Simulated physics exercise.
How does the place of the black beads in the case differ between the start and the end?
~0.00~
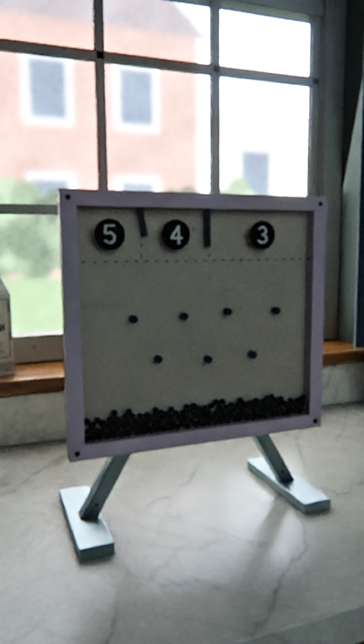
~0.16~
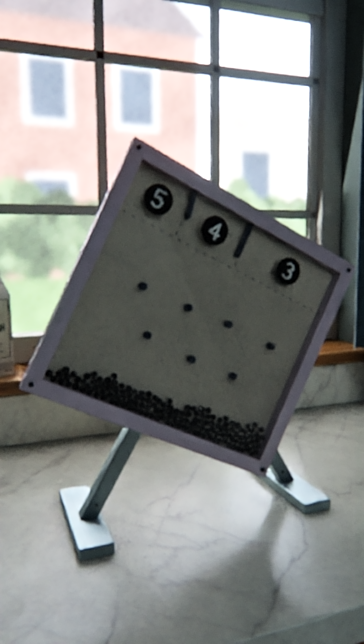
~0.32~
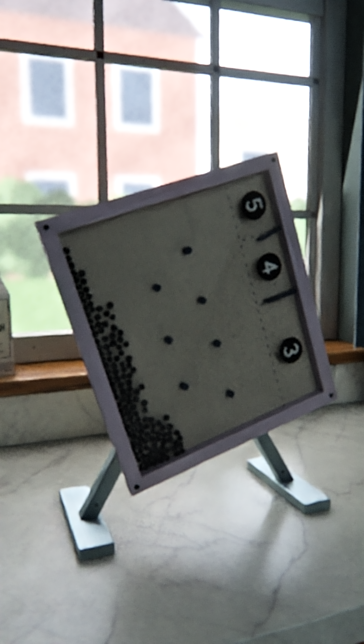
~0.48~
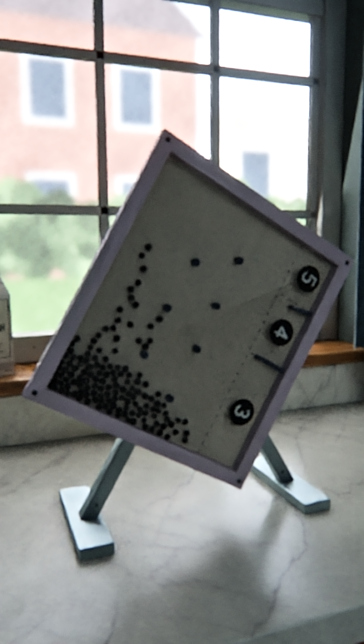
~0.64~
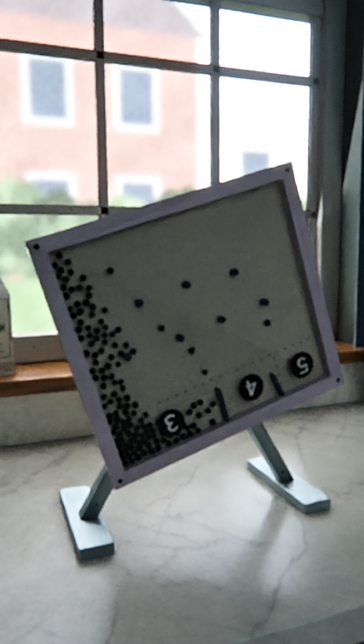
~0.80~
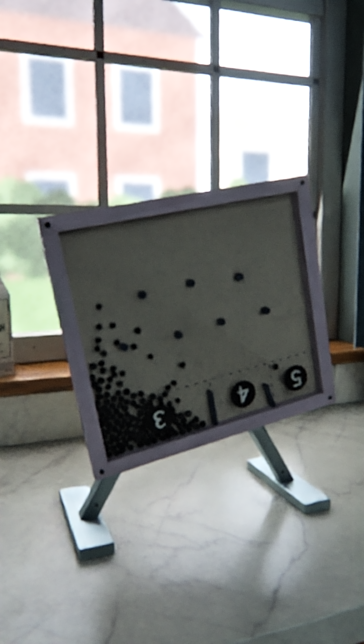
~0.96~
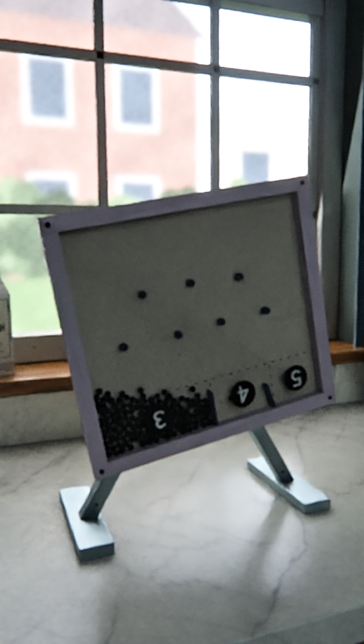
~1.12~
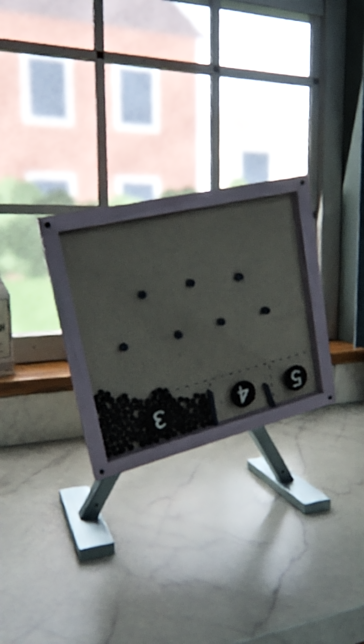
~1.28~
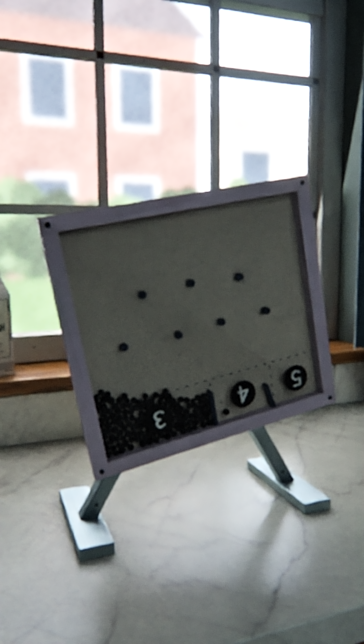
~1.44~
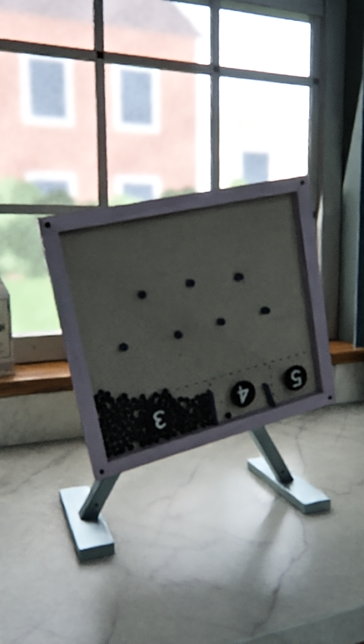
At the start the beads lie in a low layer along the whole bottom edge, opposite the numbers. At the end they are heaped at the lower left, almost all in the pocket marked three.
